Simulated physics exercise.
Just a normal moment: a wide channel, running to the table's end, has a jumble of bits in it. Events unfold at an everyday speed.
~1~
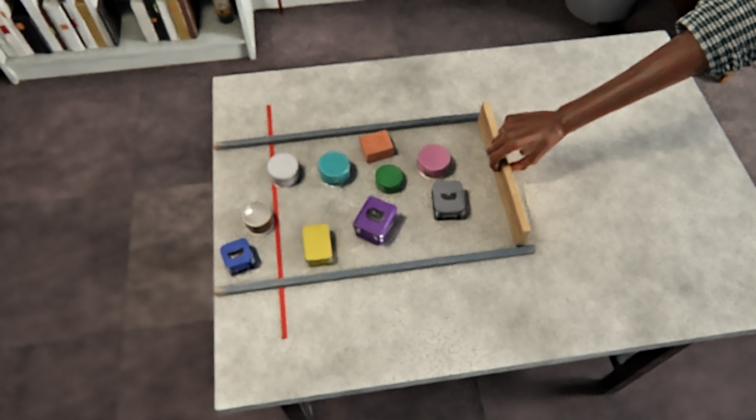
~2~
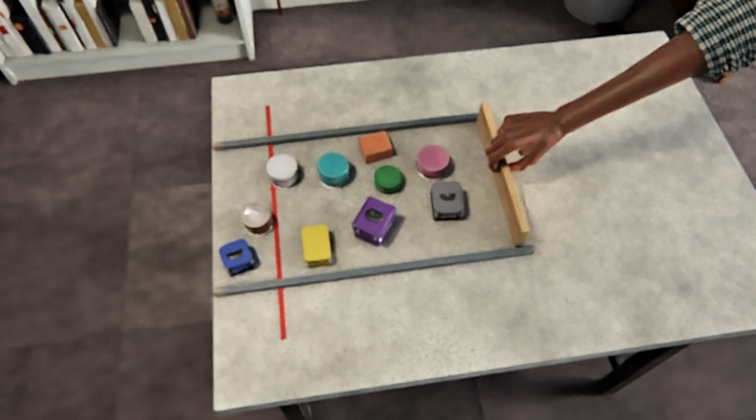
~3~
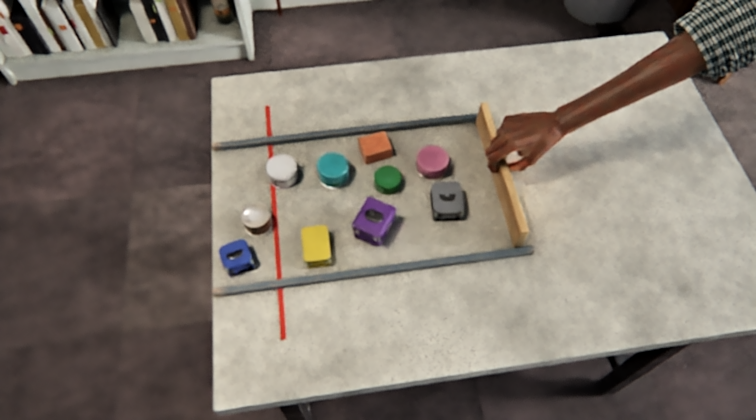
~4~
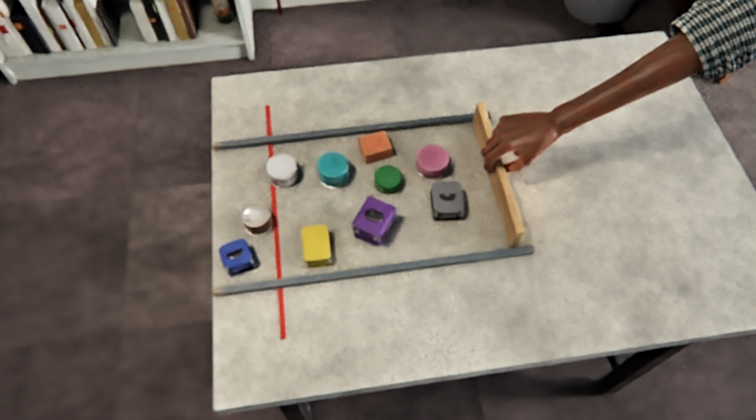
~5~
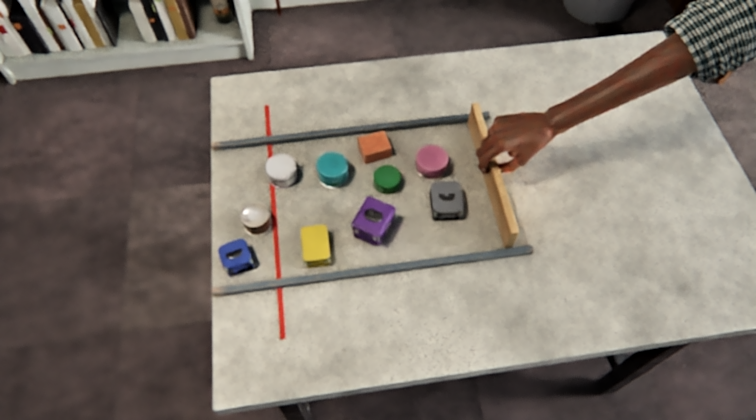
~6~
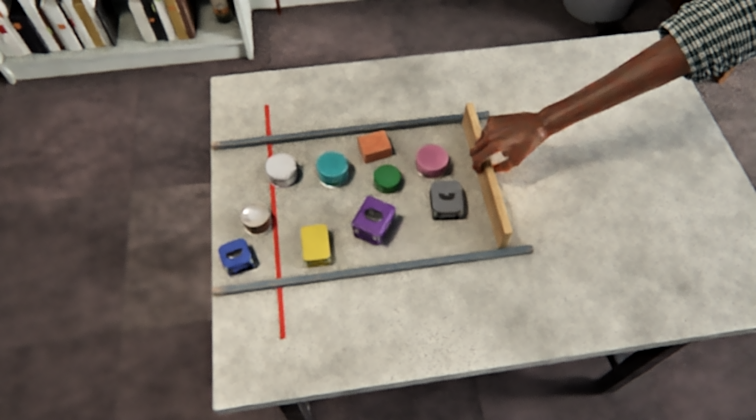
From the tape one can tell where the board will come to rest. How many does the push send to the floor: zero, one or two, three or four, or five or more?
All but three or four remain.
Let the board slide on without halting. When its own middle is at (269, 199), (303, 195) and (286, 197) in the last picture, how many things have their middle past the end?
Counts: 3, 1, 2.
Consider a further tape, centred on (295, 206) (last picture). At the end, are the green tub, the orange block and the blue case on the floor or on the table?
Green tub stays put, orange block stays put, blue case goes off.
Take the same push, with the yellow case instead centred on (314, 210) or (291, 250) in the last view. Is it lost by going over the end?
First spot: Safe; second: Gone.
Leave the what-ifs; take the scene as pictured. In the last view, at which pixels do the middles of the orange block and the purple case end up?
Approximately (256, 158) for one, approximately (231, 253) for the other.
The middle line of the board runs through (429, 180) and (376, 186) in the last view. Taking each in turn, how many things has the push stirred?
The number moved is 3 and then 7.
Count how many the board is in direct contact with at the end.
The number is 3.
Soon after, none off yet; blue case at rest near (236, 257); brown tin at rest near (256, 219); white tin at rest near (282, 171).
After that, none off yet; blue case at rest near (236, 257); brown tin at rest near (256, 219); white tin displaced about its own width near (261, 171).
In the end, the number that fall off is three or four; gone, yellow case, white tin and blue case.
